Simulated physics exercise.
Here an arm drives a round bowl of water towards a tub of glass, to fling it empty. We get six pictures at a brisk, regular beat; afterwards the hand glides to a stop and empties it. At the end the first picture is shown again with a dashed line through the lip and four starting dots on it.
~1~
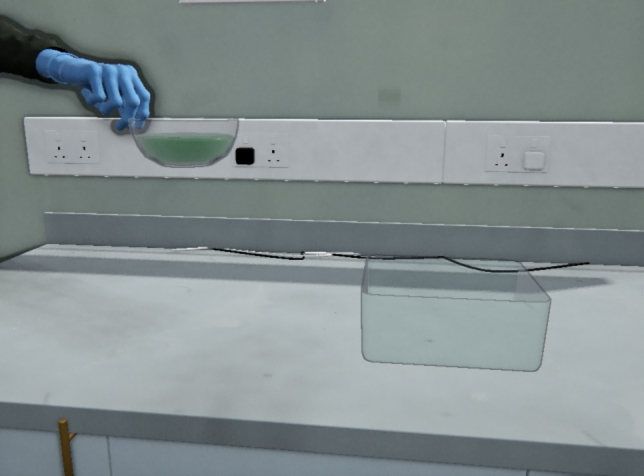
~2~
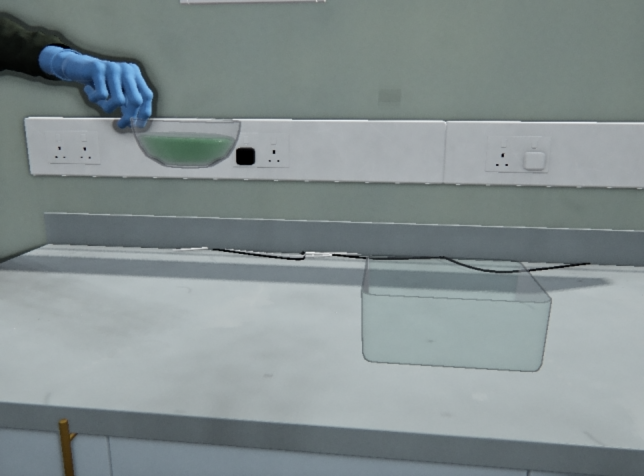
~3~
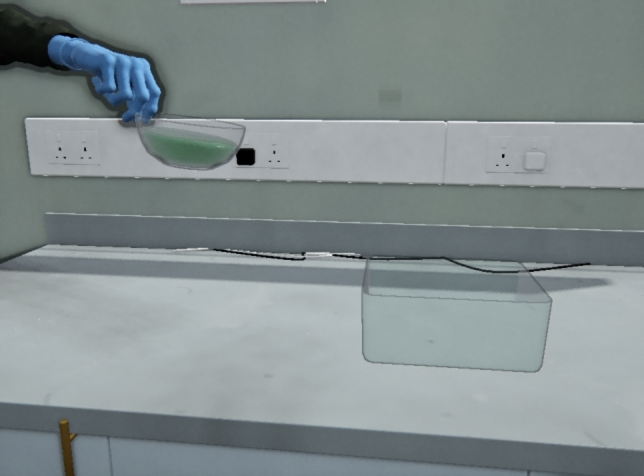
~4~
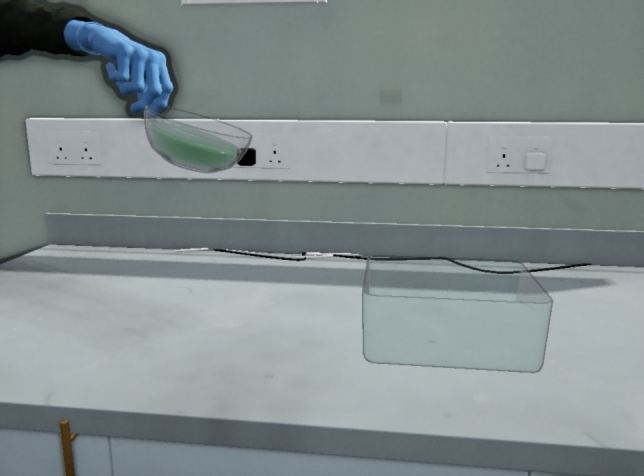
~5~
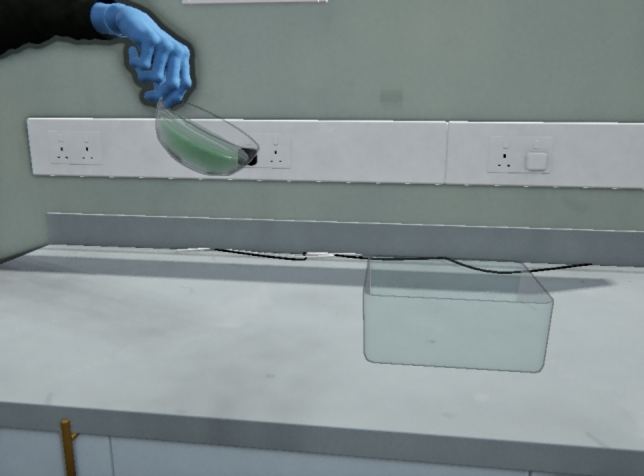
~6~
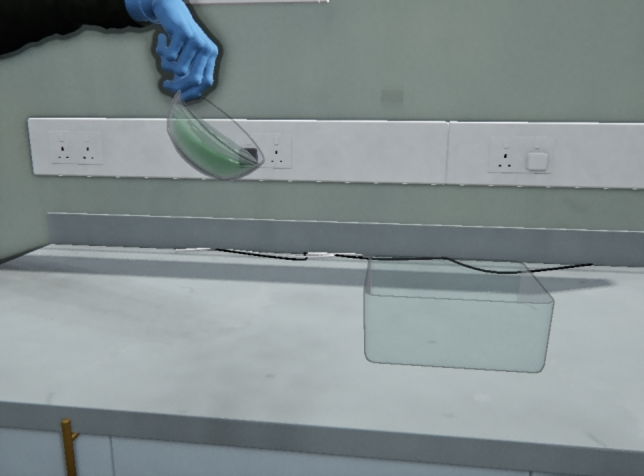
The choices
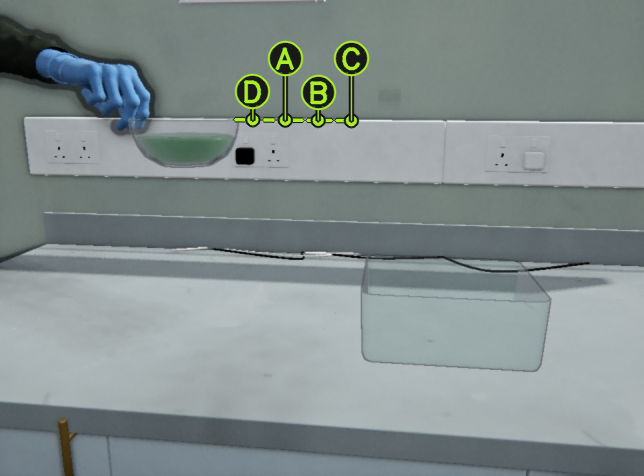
A blue-gloved hand held a clear round bowl of green liquid above a counter, then moved slightly right and tilted it steadily to the right, with a glass tub sitting still on the countertop.
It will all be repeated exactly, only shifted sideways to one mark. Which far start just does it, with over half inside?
Choose A.
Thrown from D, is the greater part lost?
Yes, that goes wrong.
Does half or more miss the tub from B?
No, not at all.
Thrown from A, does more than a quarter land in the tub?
Yes, it does.
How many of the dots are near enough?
Three of them.
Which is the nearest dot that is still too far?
Dot D.
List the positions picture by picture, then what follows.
Upright, lip at (235, 119); tub from (361, 359) to (541, 370); nothing has left yet, in the first picture.
Upright, lip at (237, 121); nothing has left yet, in the second picture.
Tipped about 8°, lip at (242, 127); nothing has left yet, in the third picture.
Tipped about 17°, lip at (249, 137); nothing has left yet, in the fourth picture.
Tipped about 29°, lip at (257, 149); nothing has left yet, in the fifth picture.
Tipped about 43°, lip at (262, 162); nothing has left yet, in the sixth picture.
In lime, A at (285, 120); B at (318, 120); C at (351, 120); D at (252, 119).
Choosing A, about 75 % lands in the tub, 11 % falls short and 14 % goes beside or beyond.
Choosing B, about 74 % lands in the tub, 7 % falls short and 19 % goes beside or beyond.
Choosing C, about 68 % lands in the tub, 6 % falls short and 26 % goes beside or beyond.
Choosing D, about 6 % lands in the tub, 91 % falls short.
